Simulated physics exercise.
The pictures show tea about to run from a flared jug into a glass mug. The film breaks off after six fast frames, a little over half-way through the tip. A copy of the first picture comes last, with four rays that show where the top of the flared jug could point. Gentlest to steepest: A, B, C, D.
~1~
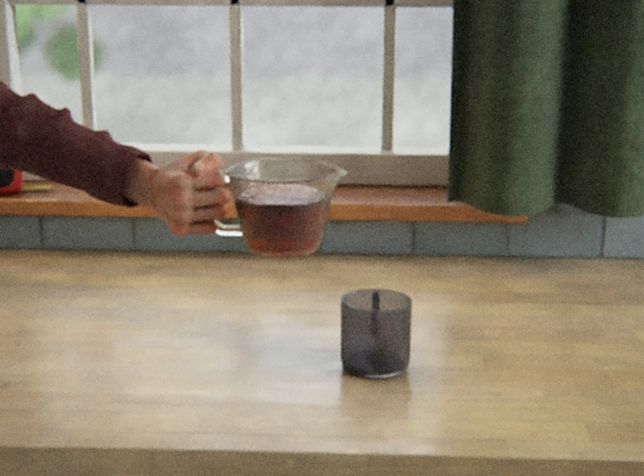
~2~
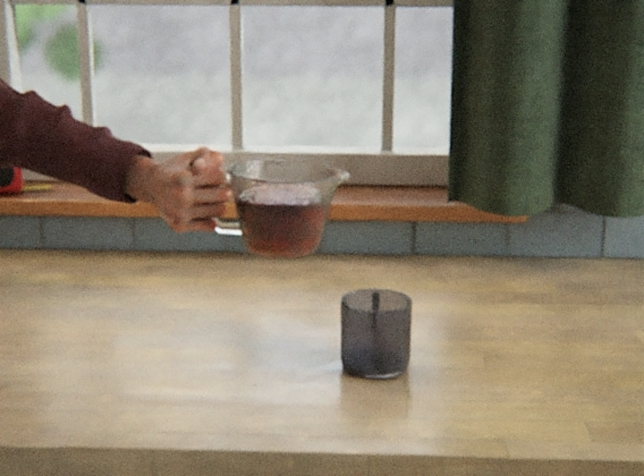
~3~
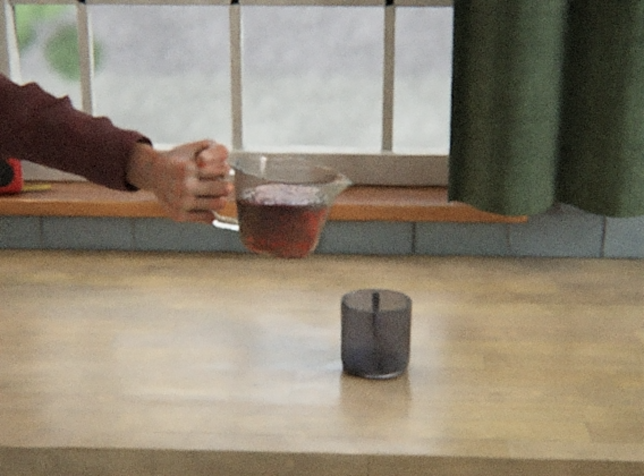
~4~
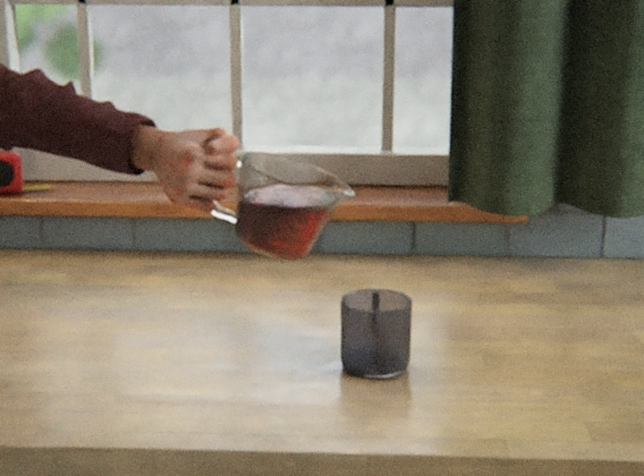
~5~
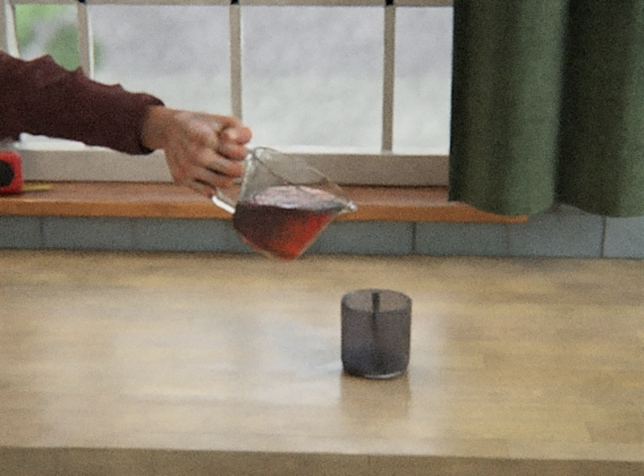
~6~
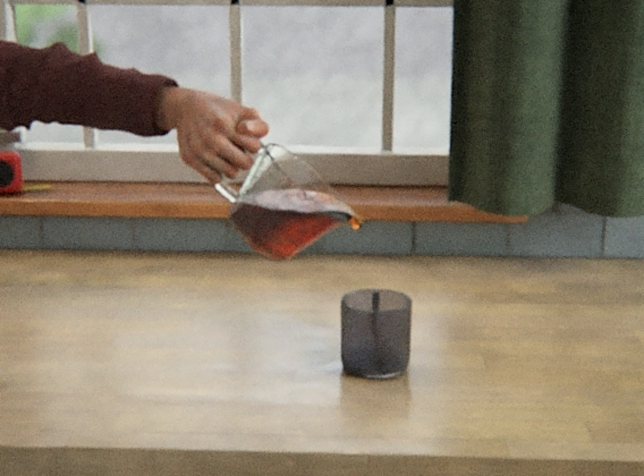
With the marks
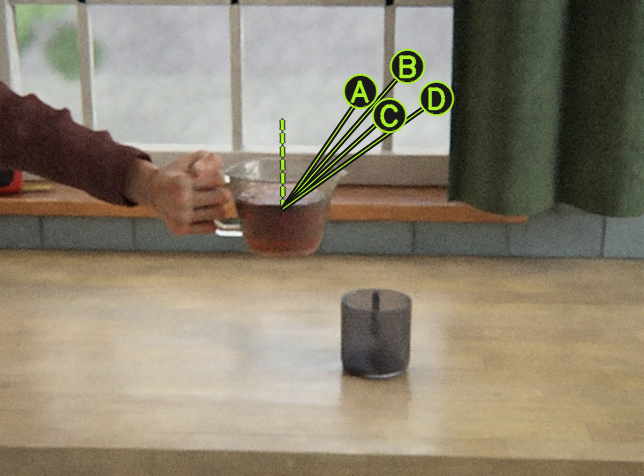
A hand tilting a flared glass jug of tea steadily to the right above a small dark mug, tea reaching its lip.
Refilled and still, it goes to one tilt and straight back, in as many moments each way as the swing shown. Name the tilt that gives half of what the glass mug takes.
D beats the others.
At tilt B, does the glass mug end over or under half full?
Under half.
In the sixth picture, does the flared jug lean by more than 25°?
Yes, it does.
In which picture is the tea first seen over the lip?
In picture 6.
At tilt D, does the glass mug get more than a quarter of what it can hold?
Yes, clearly.
On the marked copy, A at (353, 107); B at (396, 79); C at (374, 125); D at (423, 108).
For tilt A, the glass mug ends with about 11 % of what it can hold.
For tilt B, the glass mug ends with about 22 % of what it can hold.
For tilt C, the glass mug ends with about 36 % of what it can hold.
For tilt D, the glass mug ends with about 52 % of what it can hold.
